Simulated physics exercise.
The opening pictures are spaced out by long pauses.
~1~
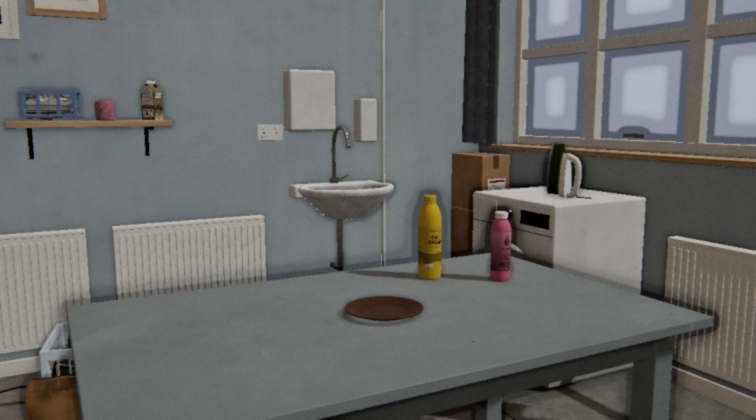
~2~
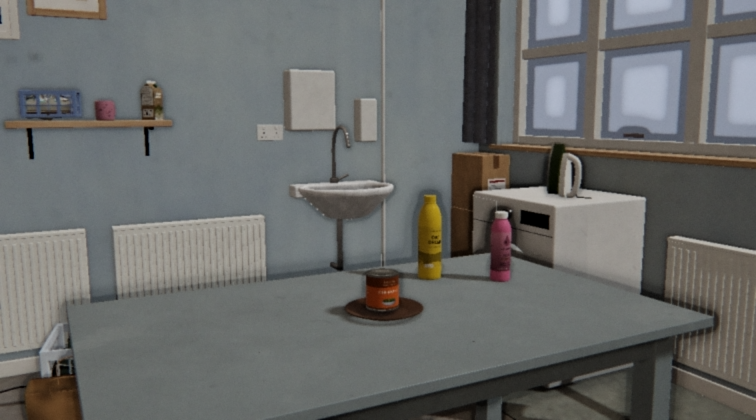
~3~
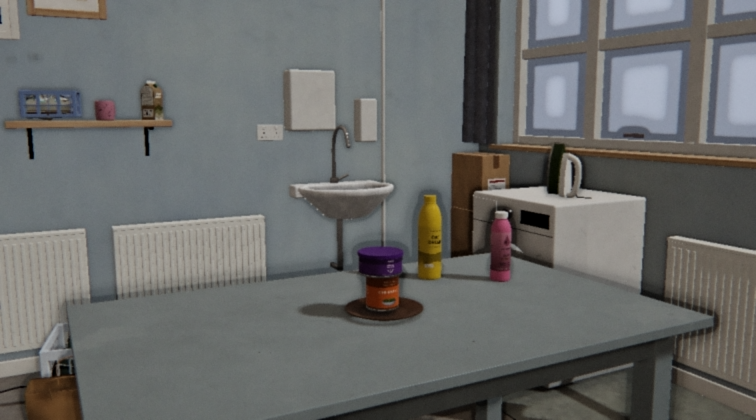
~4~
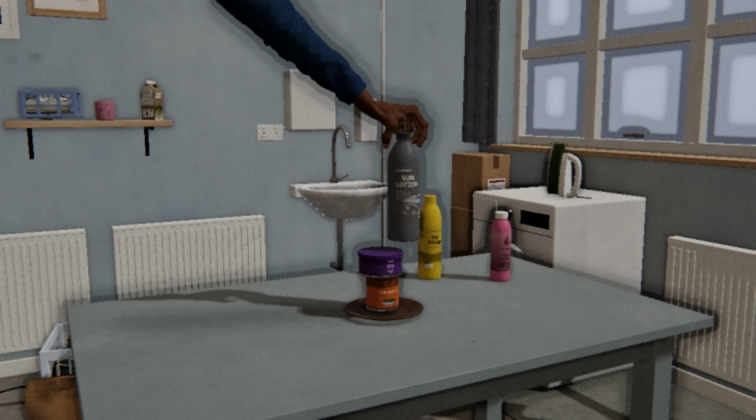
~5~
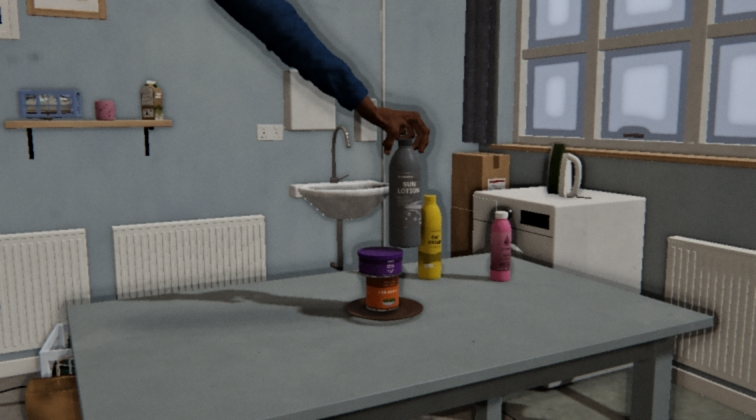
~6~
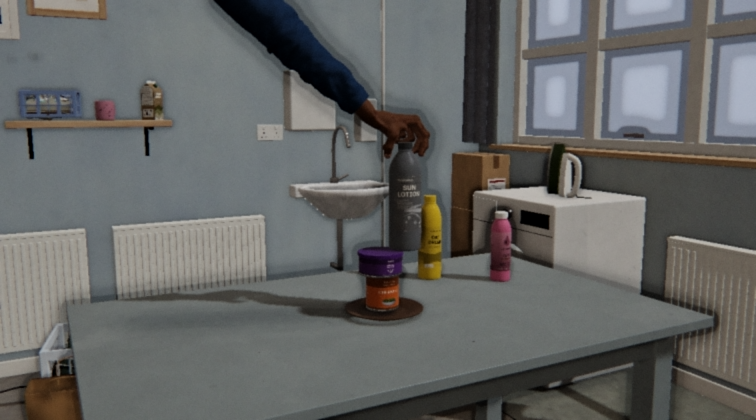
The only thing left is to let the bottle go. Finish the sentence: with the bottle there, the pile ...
The pile topples.
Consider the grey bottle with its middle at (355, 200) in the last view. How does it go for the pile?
Observed: Pile falls.
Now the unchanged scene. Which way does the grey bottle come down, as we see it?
Result: Further right.
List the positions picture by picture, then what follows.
In the first picture, the last thing is not in view yet; pink bottle (501, 246).
In the second picture, the last thing is not in view yet; yellow bottle (430, 237).
In the third picture, the last thing is not in view yet.
The fourth picture shows still above its spot; grey bottle (404, 186); purple tub (380, 262).
The fifth picture shows still above its spot; grey bottle (405, 192); orange pot (382, 289).
The sixth picture shows in place under the hand; grey bottle (405, 196); pink bottle (501, 246).
Then, 0.40 s on from there, grey bottle now fallen.
Then, 0.60 s on from there, things are still on the move.
Then, 1.50 s on from there, nothing new.
In the end, fallen, grey bottle; the other 5 unmoved. At the end, from the last picture's camera, grey bottle near (472, 287). The pile gives way.
